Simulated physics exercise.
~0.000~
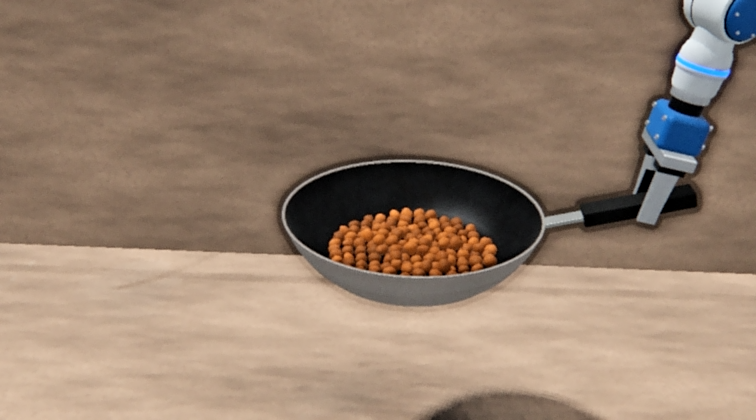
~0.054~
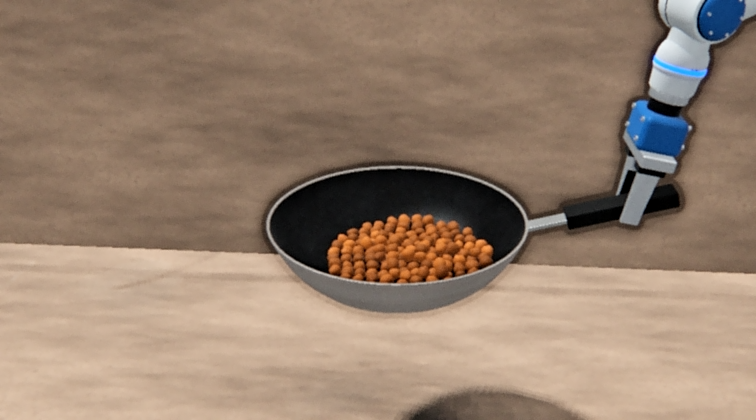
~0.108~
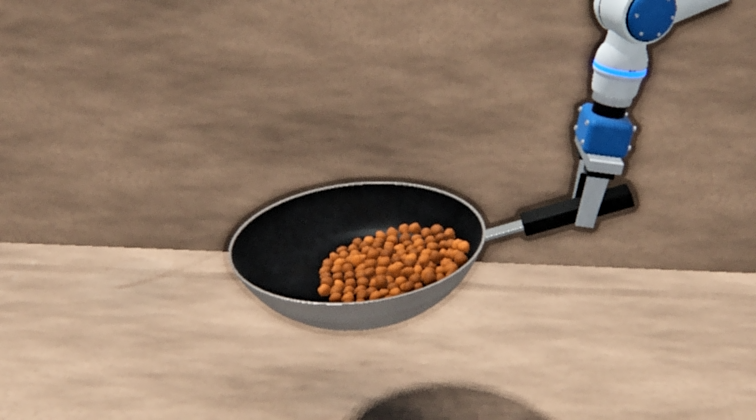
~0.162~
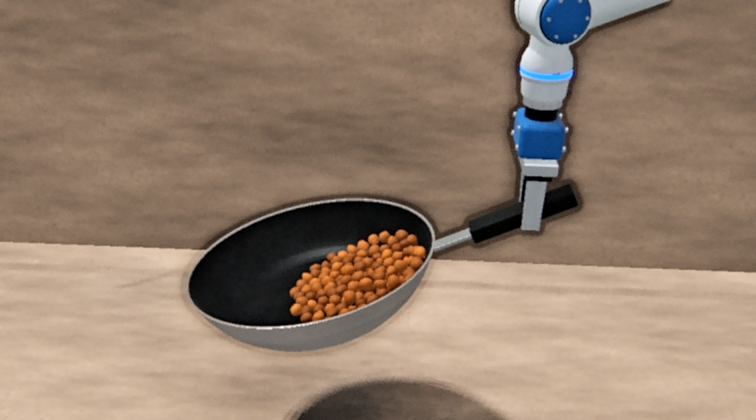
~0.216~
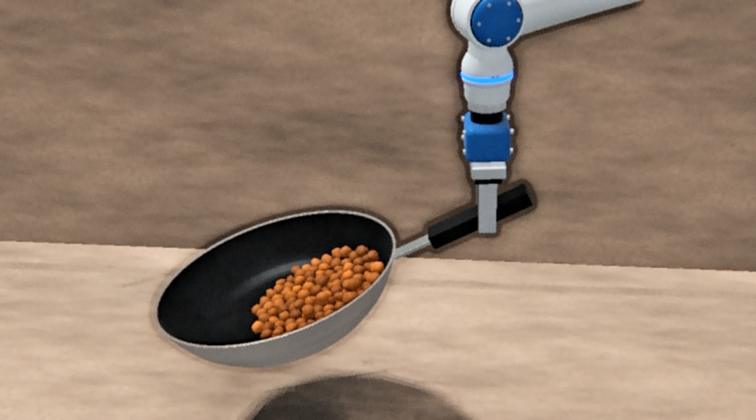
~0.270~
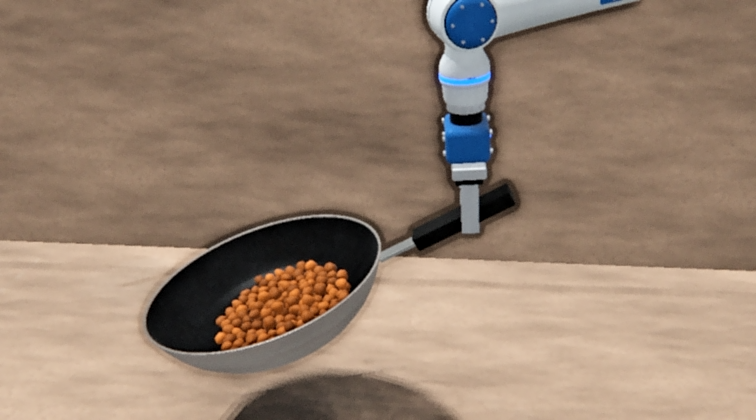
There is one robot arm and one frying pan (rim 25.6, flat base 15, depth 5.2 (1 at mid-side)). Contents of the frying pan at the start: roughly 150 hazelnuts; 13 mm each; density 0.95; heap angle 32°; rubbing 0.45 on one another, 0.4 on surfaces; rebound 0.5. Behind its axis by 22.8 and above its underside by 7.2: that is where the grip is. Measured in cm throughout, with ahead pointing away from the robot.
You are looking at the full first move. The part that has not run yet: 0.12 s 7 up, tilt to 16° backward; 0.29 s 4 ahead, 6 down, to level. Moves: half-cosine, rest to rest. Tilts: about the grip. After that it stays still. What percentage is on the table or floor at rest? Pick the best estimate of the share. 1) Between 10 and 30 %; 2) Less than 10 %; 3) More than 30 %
Option 3: More than 30 %.
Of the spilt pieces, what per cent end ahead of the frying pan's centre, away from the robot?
That share is close to 100 percent.
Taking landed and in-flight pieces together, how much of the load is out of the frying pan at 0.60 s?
I'd put it at about 100 in a hundred.
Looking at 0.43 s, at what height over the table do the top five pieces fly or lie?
Roughly 60 cm above the table.
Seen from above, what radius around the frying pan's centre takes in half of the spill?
The answer is around 54 cm.
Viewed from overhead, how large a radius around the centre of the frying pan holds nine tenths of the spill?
100 centimetres, give or take.
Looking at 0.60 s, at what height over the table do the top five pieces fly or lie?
Roughly 93 cm.
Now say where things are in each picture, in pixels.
In the first picture, frying pan middle at (412, 236), level; upper third of the load around (412, 245), from x 335 to 490, top at y 215; 146 in the frying pan.
In the second picture, frying pan middle at (397, 243), tilted 2° forward; upper third of the load around (440, 252), from x 335 to 485, top at y 220.
In the third picture, frying pan middle at (359, 259), tilted 6° forward; upper third of the load around (432, 261), from x 325 to 465, top at y 230.
In the fourth picture, frying pan middle at (316, 279), tilted 11° forward; upper third of the load around (398, 272), from x 295 to 420, top at y 235.
In the fifth picture, frying pan middle at (283, 294), tilted 15° forward; upper third of the load around (358, 285), from x 260 to 380, top at y 250.
In the sixth picture, frying pan middle at (271, 299), tilted 17° forward; upper third of the load around (320, 300), from x 220 to 345, top at y 265; 146 in the frying pan.
By 0.43 s, tilted 15° backward, highest piece 61 above the table; 11 in the frying pan, 135 in flight or on a rim.
By 0.60 s, tilted 3° backward, highest piece 94 above the table; 146 in flight or on a rim.
By 0.88 s, level, highest piece 90 above the table; 1 on the table or floor, 145 in flight or on a rim.
By 1.93 s, level, highest piece 3 above the table; 146 on the table or floor.
Final count, 146 on the table or floor. That is 100 % on the table or floor.
